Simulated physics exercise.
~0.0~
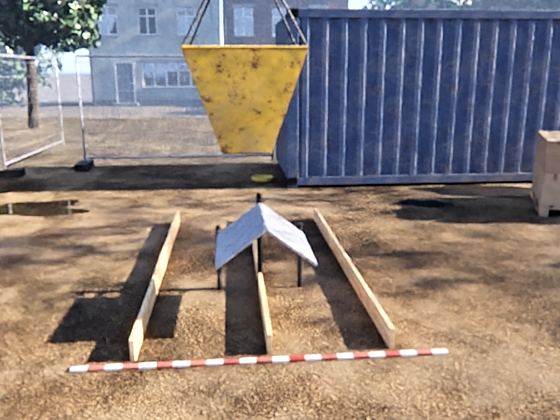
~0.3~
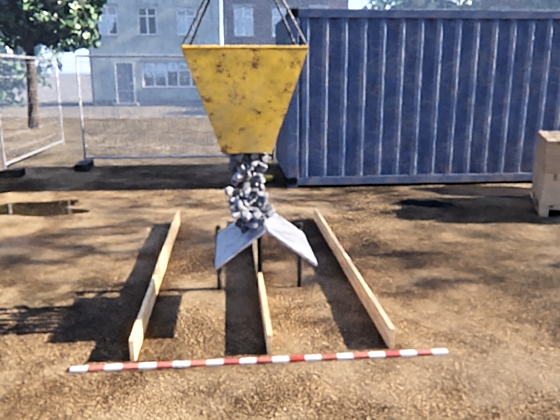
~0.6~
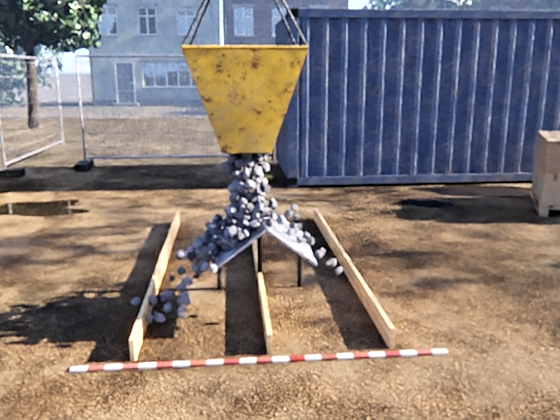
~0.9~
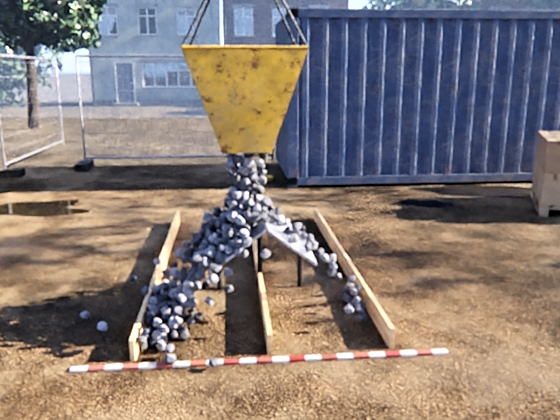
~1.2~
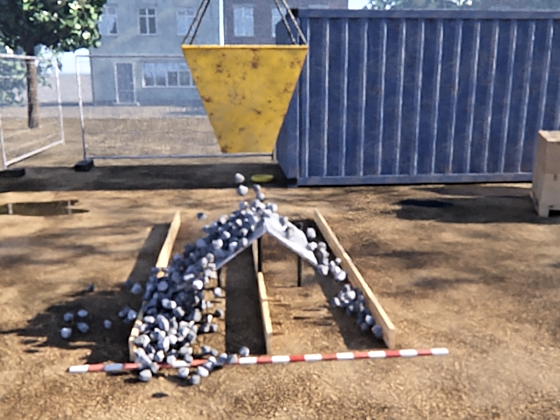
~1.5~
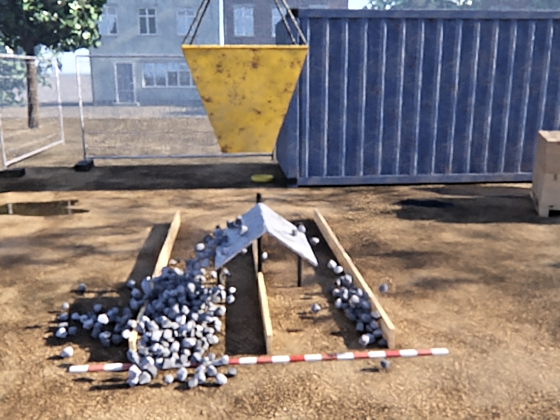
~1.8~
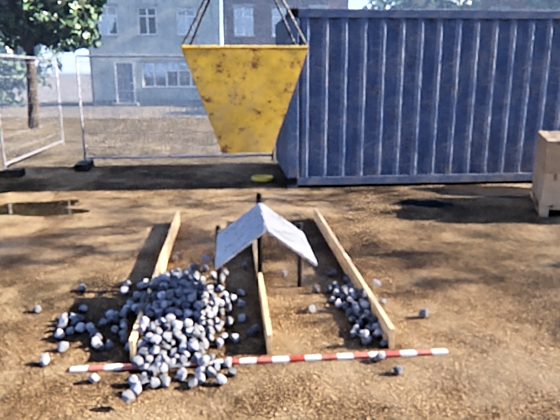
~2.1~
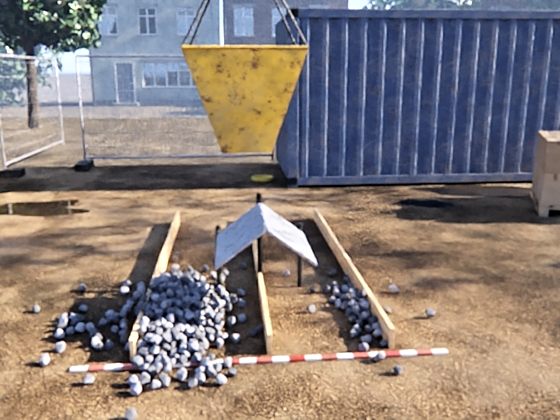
A yellow skip drops grey stones onto a fixed steel ridge, and most settle on the left.
